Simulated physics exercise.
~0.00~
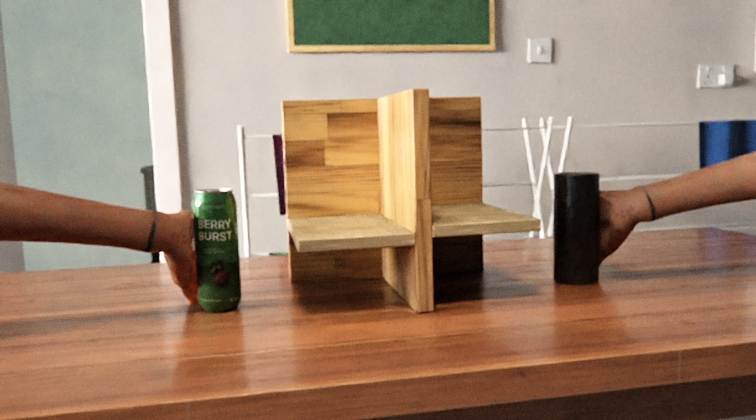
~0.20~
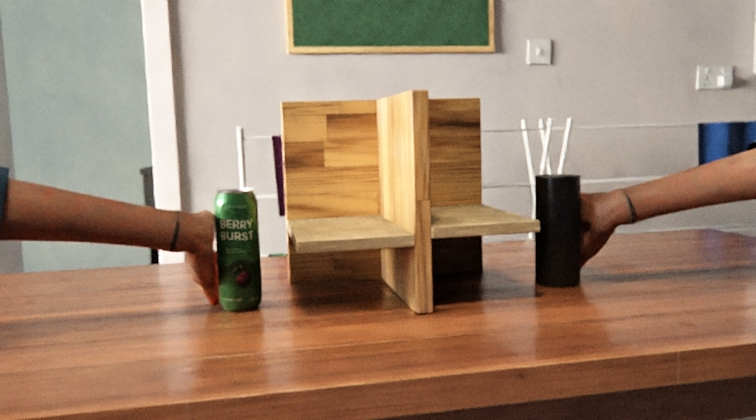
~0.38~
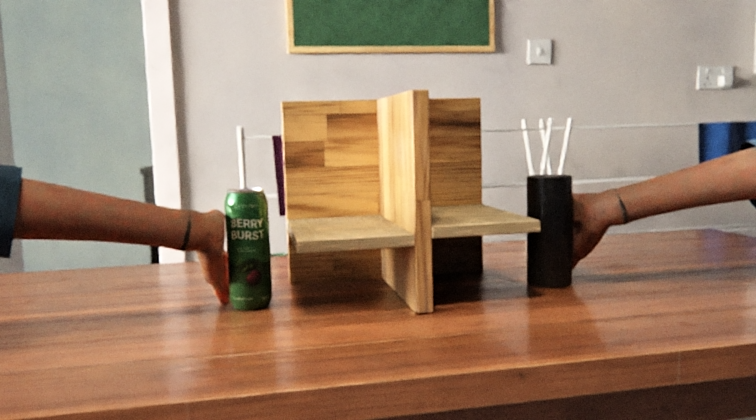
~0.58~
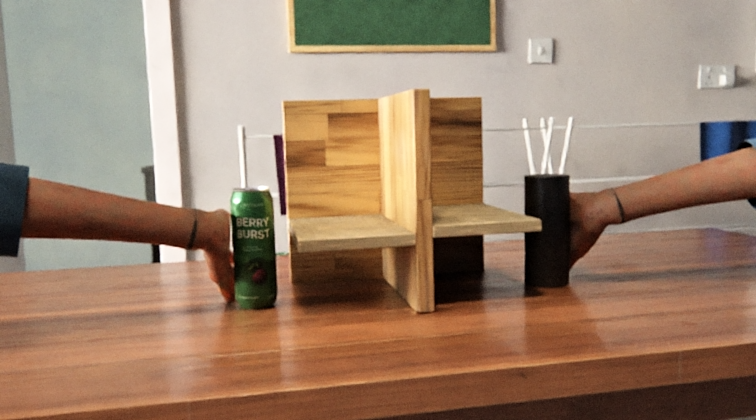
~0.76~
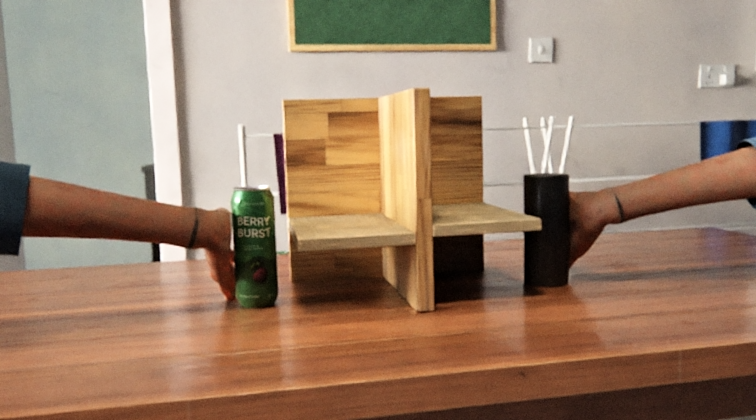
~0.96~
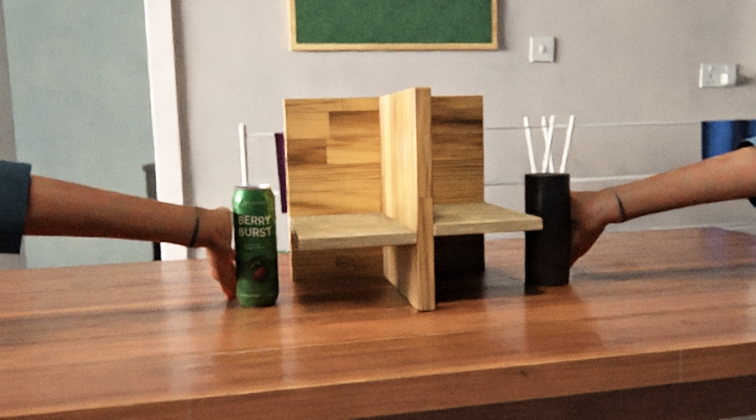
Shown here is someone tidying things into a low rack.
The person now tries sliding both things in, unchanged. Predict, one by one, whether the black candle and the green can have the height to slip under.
My prediction: Black candle: Jammed, green can: Jammed.
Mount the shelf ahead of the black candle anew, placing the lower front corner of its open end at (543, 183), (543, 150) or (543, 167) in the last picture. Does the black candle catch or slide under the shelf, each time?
Try by try, it catches on the edge; goes under; fits.
By 1.14 s, black candle sliding up to the opening near (542, 229); green can sliding up to the opening near (261, 245).
By 1.20 s, black candle sliding up to the opening near (533, 229); green can sliding up to the opening near (270, 245).
By 1.44 s, black candle stopped at the opening near (532, 229); green can stopped at the opening near (274, 245).
When it is over (2.2 s), the black candle is too tall, near (532, 229); the green can is too tall, near (274, 245).
